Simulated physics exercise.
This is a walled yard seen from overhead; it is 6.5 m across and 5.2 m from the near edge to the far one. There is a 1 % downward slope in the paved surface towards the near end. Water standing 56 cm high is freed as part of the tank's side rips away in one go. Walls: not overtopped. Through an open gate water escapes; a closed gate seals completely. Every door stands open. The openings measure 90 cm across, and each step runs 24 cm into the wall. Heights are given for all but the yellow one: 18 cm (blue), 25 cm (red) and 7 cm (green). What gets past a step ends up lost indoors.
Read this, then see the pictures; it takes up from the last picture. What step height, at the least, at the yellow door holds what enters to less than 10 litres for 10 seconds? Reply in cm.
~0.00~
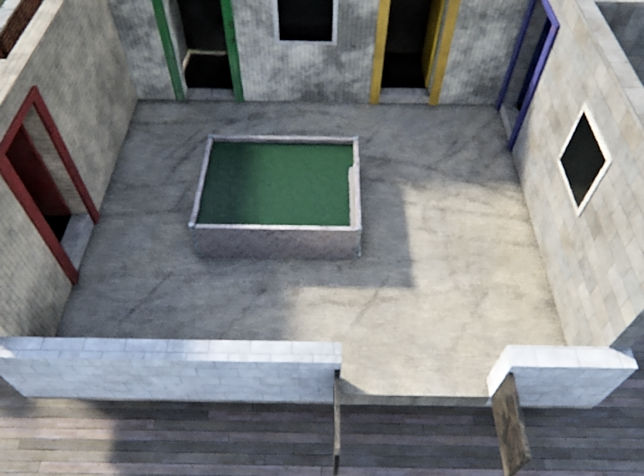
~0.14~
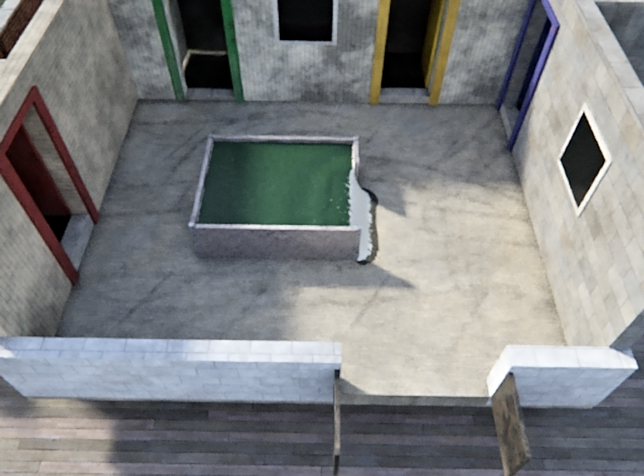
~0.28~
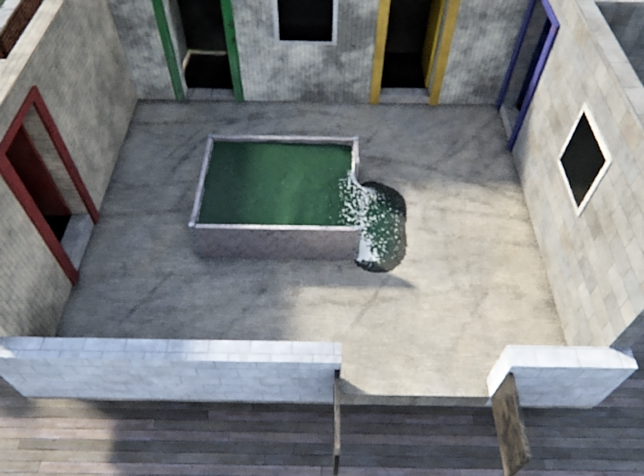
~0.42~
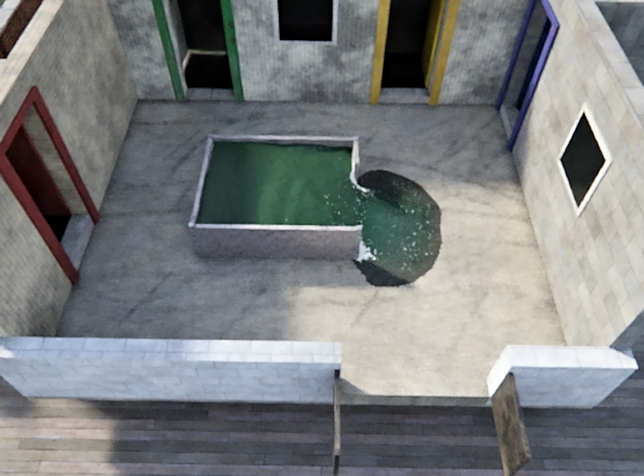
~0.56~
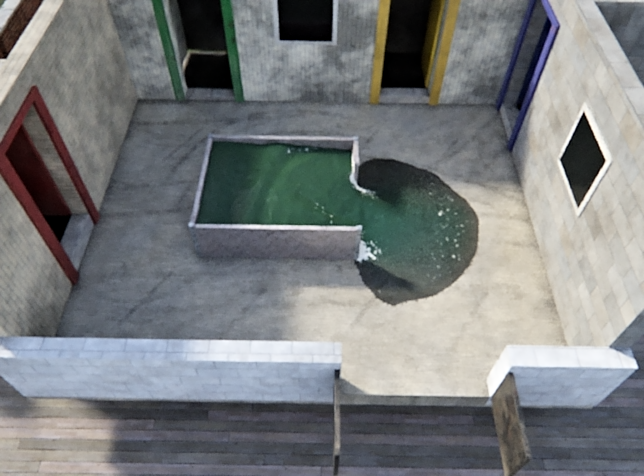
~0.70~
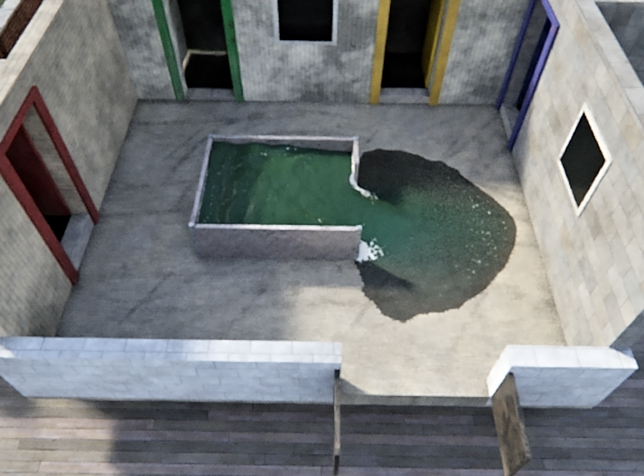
A height of roughly 5.5 cm.
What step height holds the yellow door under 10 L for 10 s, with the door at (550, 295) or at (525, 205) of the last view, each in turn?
21 and 23 cm.
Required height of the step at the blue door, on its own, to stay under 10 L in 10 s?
At blue, roughly 12.5 cm.
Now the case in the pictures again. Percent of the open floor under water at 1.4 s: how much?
Approximately 25 % of the floor.
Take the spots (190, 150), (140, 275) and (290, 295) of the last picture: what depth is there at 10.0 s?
I'd read roughly 3, 5 and 2 cm there.
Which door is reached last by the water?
That would be the red door.
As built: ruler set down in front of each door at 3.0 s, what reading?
In cm: Blue 11, red 0, yellow 4, green 0.
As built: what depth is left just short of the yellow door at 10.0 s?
4.0 cm.
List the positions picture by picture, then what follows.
The first picture shows still water, 56 cm deep, in the tank at (280, 183); the yellow door at (411, 54) is dry.
In the second picture, the gap is at (354, 213), the front 0.3 m out at (371, 216); the back of the tank holds 56 cm.
In the third picture, the front is at (401, 242), 0.7 m from the gap at (354, 215); 0.9 m2 of floor is wet, 56 cm left at the back.
In the fourth picture, the front is at (435, 220), 1.2 m from the gap at (354, 216); 1.9 m2 of floor is wet, 56 cm left at the back.
In the fifth picture, the front is at (473, 227), 1.8 m from the gap at (354, 216); 3.1 m2 of floor is wet, 56 cm left at the back.
In the sixth picture, water pours out at (354, 216) and has run 2.3 m, to (510, 231); about 4 cm deep outside, 53 cm at the back; 1.6 m in a straight line remain to the yellow door at (411, 54).
After 1.4 s water covers 25 % of the floor, deepest (31 cm) near (364, 235); it has not reached the yellow door.
After 3.0 s water covers 35 % of the floor, deepest (30 cm) near (577, 379); 4 cm at the yellow door, 0 litres in over its 15 cm step.
After 10.0 s water covers 95 % of the floor, deepest (10 cm) near (577, 379); 4 cm at the yellow door, 0 litres in over its 15 cm step.
At the yellow door as built, the water arrived by 2.9 s and peaked near 9 cm at 4.2 s.
Run again over the same 10 s with other heights there, 14 litres in over 5 cm, 7 litres over 6 cm. The limit of 10 litres is kept from about 5.5 cm up.
